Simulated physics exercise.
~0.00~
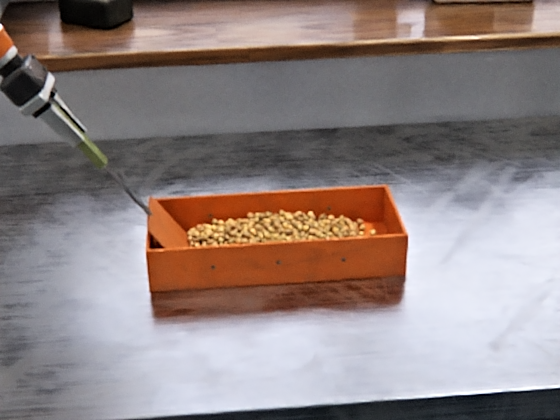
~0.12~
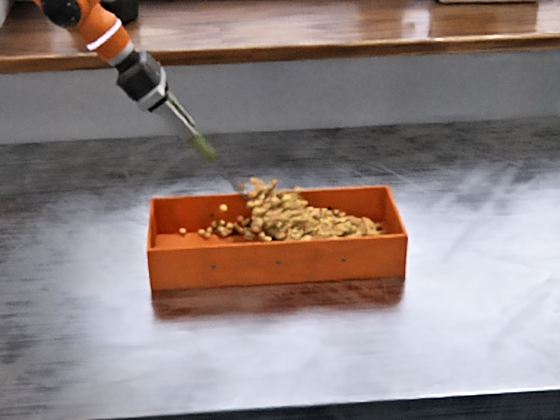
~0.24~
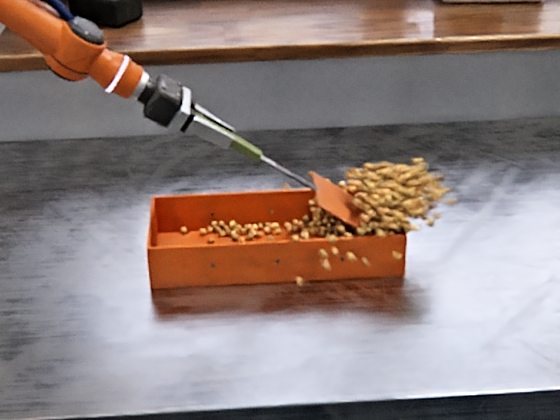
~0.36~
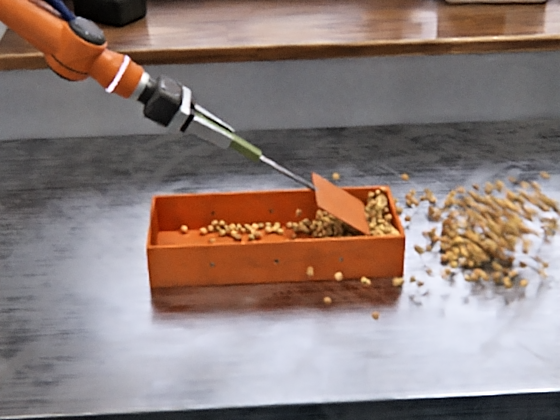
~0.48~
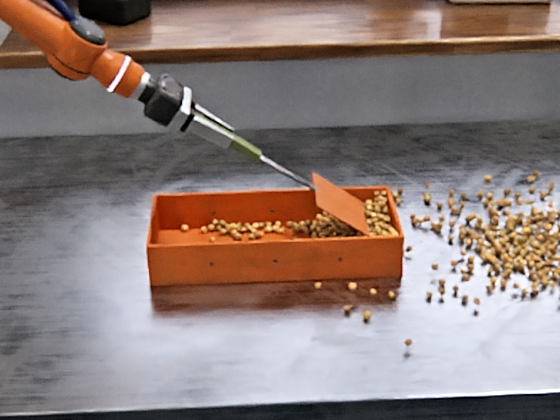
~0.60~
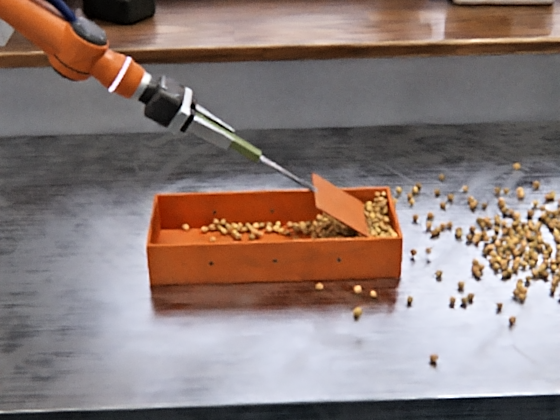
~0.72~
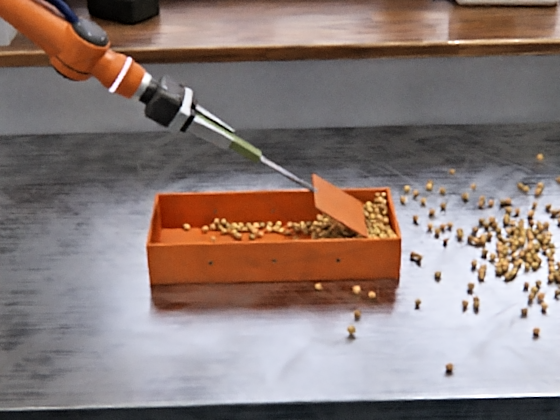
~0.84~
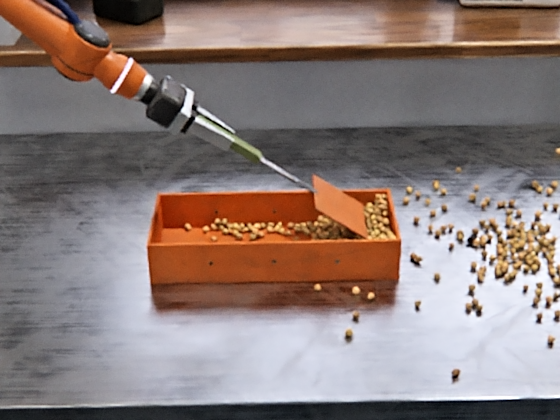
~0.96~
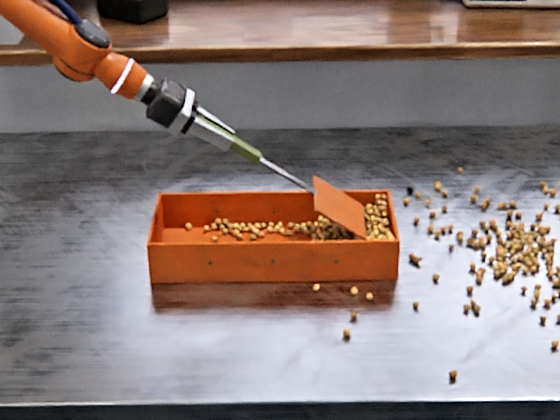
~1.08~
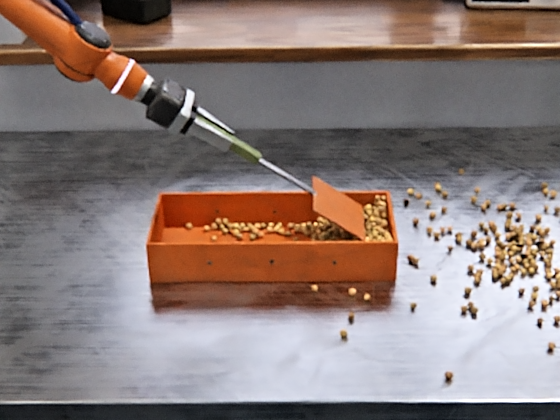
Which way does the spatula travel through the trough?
The spatula moves to the right, from the left end of the trough towards the other end.
